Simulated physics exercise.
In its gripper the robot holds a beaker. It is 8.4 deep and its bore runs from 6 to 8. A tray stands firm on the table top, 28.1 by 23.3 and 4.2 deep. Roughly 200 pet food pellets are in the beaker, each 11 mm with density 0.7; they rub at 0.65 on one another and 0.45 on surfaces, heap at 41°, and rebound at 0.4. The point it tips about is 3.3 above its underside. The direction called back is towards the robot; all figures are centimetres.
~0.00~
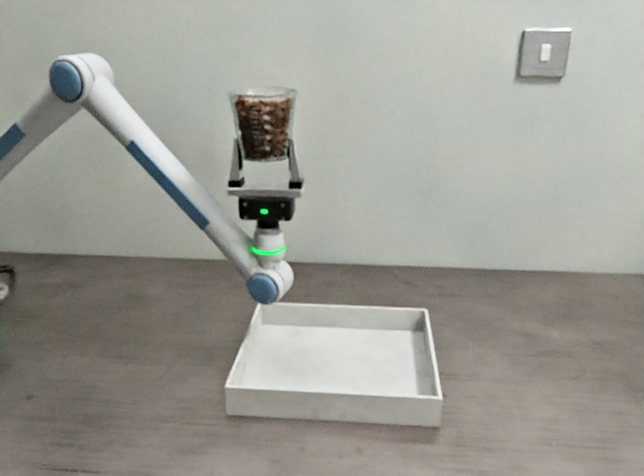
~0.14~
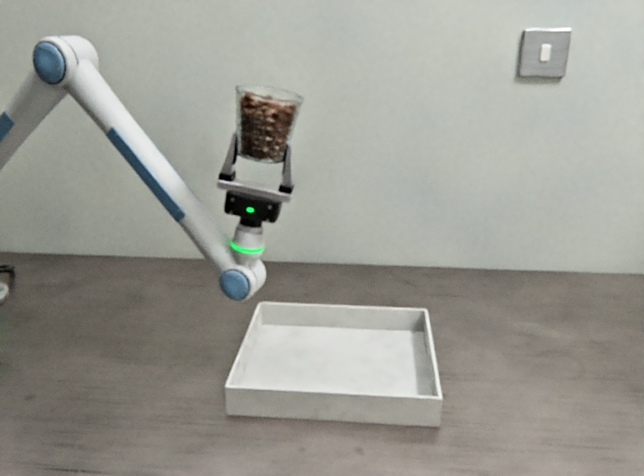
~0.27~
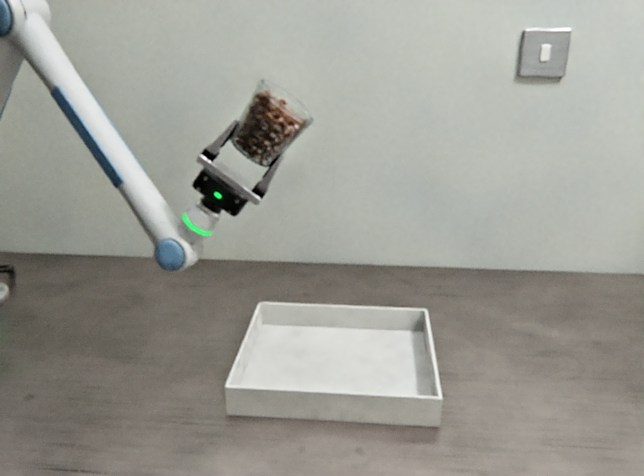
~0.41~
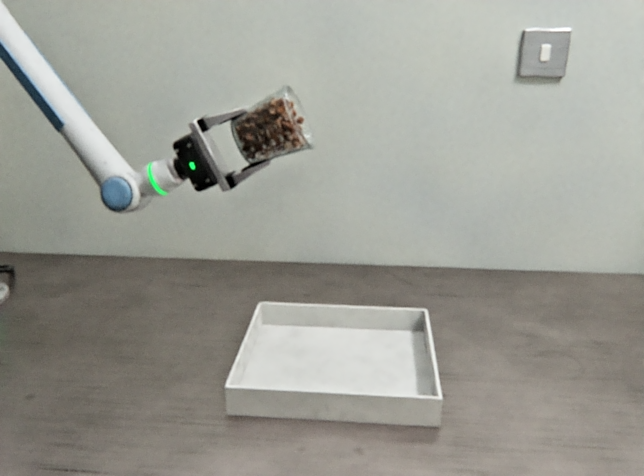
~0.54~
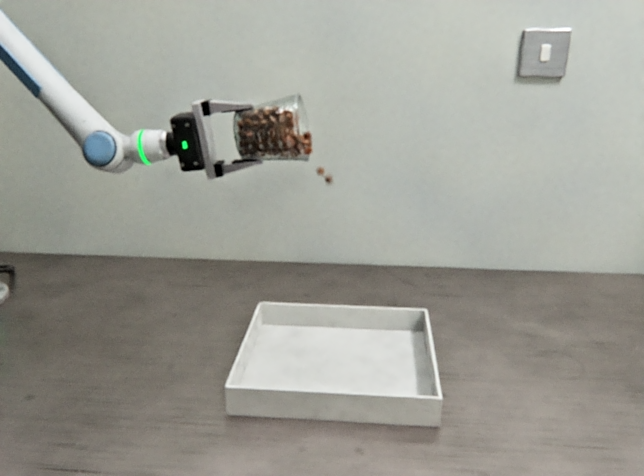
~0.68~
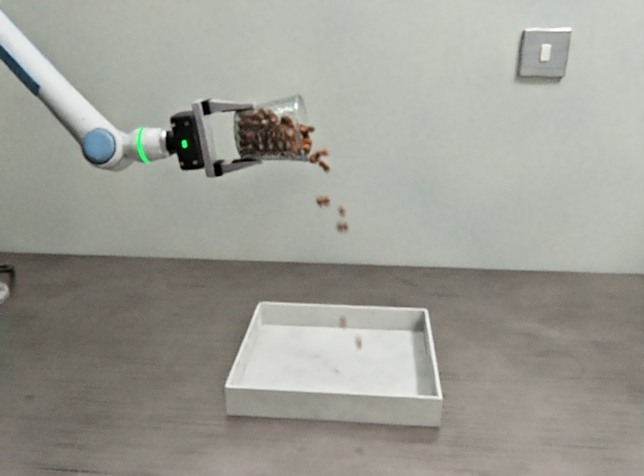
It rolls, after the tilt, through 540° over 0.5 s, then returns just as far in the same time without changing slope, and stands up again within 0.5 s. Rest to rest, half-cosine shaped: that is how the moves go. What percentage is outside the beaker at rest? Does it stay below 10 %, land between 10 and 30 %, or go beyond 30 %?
It goes beyond 30 %.
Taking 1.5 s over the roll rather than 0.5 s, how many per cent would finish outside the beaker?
Around 75 %.
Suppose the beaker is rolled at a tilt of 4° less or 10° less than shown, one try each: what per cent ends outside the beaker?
About 30 and 15 per cent.
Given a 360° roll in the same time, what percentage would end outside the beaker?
40 %.
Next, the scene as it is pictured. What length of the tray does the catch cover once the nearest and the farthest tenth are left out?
It spans something like 12 centimetres, give or take.
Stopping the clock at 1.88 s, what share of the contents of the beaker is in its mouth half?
About 45 percent is in the half nearer the mouth.
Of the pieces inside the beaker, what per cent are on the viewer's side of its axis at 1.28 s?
Some 60 percent of the contents is nearer the viewer than the centre line.
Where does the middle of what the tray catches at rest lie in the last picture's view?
The centre sits around (372, 365).
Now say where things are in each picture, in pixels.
In the first frame, the beaker middle at (264, 126), upright; upper third of the load around (263, 108), from x 240 to 290, top at y 100; 203 in the beaker.
In the second frame, the beaker middle at (265, 126), tipped 11°; upper third of the load around (266, 109), from x 245 to 295, top at y 95.
In the third frame, the beaker middle at (268, 127), tipped 37°; upper third of the load around (268, 113), from x 240 to 305, top at y 95.
In the fourth frame, the beaker middle at (270, 130), tipped 66°; upper third of the load around (274, 116), from x 240 to 305, top at y 100.
In the fifth frame, the beaker middle at (271, 132), tipped 82°; upper third of the load around (272, 120), from x 240 to 330, top at y 110; 201 in the beaker, 2 in flight or on a rim.
In the sixth frame, the beaker middle at (271, 132), tipped 83°; upper third of the load around (266, 123), from x 240 to 360, top at y 110; 193 in the beaker, 2 in the tray, 8 in flight or on a rim.
After 1.28 s, tipped 83°, highest piece 39 above the table; 153 in the beaker, 37 in the tray, 4 on the table or floor, 9 in flight or on a rim.
After 1.88 s, tipped 54°, highest piece 39 above the table; 121 in the beaker, 66 in the tray, 7 on the table or floor, 9 in flight or on a rim.
After 2.38 s, upright, highest piece 41 above the table; 121 in the beaker, 69 in the tray, 13 on the table or floor.
After 3.08 s, upright, highest piece 41 above the table; 121 in the beaker, 69 in the tray, 13 on the table or floor.
In the end, 121 in the beaker, 69 in the tray, 13 on the table or floor. That is 40 % outside the beaker.
